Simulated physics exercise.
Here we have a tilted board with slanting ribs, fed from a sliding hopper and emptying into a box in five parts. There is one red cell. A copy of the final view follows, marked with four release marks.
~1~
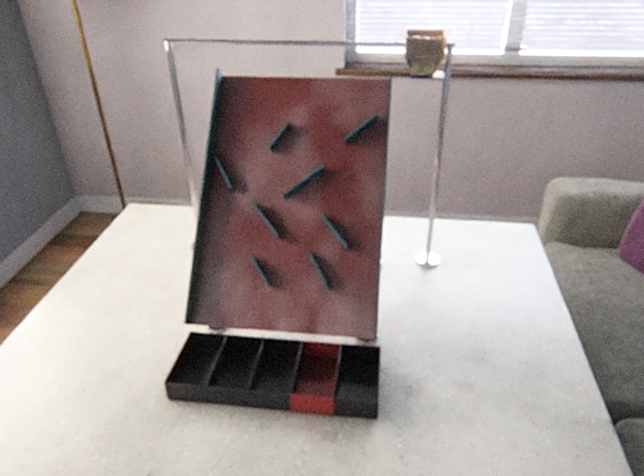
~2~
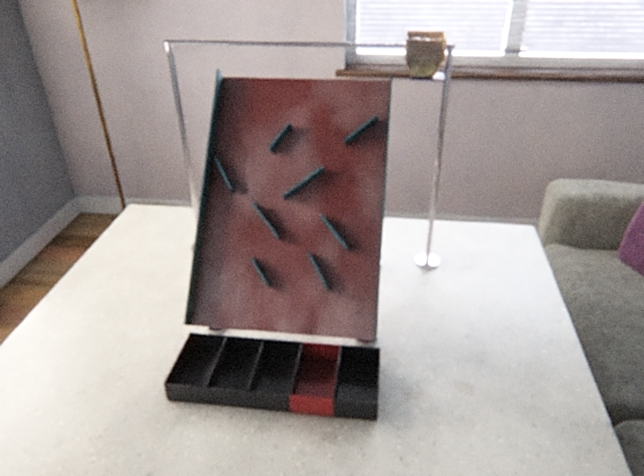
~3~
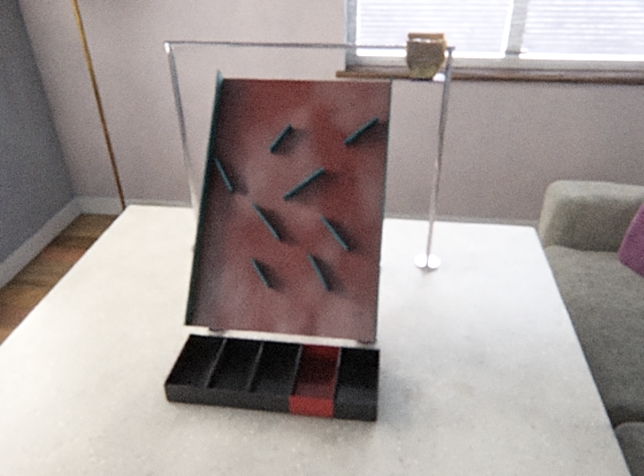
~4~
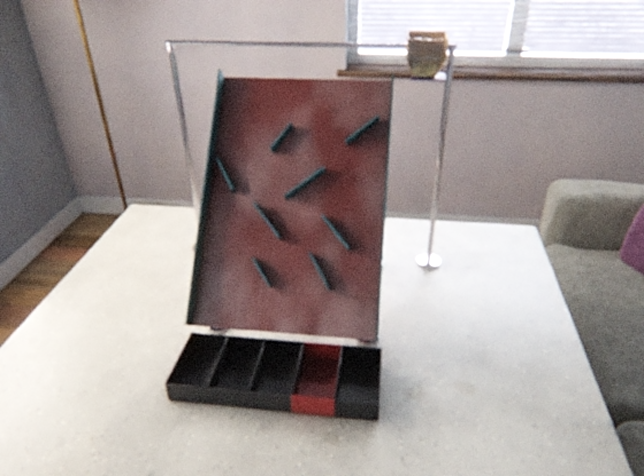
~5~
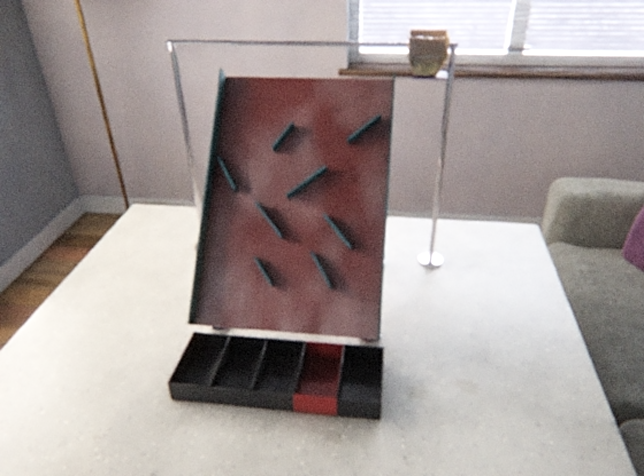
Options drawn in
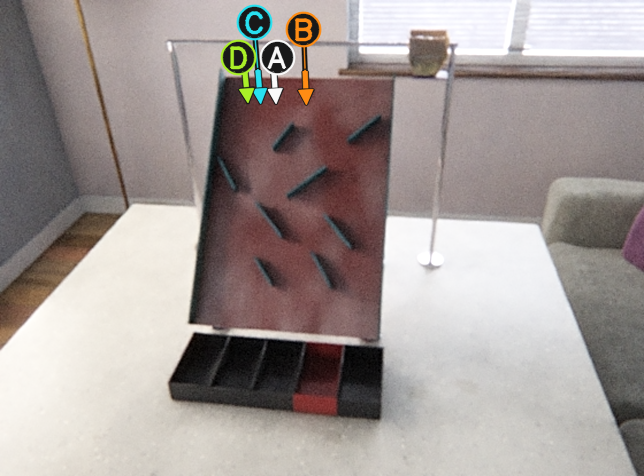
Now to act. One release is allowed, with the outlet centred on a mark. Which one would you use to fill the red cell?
Choose B.
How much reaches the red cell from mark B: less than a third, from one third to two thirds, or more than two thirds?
From one third to two thirds.
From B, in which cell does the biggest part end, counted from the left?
The fourth from the left.
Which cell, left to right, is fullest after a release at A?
It is the first one.
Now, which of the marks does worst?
A it is.
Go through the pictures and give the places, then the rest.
Hopper near (423, 67), soya beans, door shut, in the first picture.
Ribs (269, 148) to (290, 122), (344, 140) to (377, 115), (215, 157) to (231, 189), in the second picture.
Ribs (283, 197) to (323, 168), (252, 204) to (278, 238), (320, 215) to (347, 249), in the third picture.
Ribs (252, 257) to (269, 286), (309, 253) to (329, 289), in the fourth picture.
Red cell near (315, 404), number 4 of 5 from the left, in the fifth picture.
On the marked copy, mark A meets the board at (275, 98); mark B meets the board at (306, 99); mark C meets the board at (260, 98); mark D meets the board at (247, 97).
With A, a small share in the red cell, the bulk in other cells, a small share outside the box.
With B, close to half in the red cell, close to a third in other cells, a small share outside the box.
With C, close to a quarter in the red cell, close to two thirds in other cells, a small share outside the box.
With D, close to a quarter in the red cell, close to two thirds in other cells, only a few held on the board, a small share outside the box.
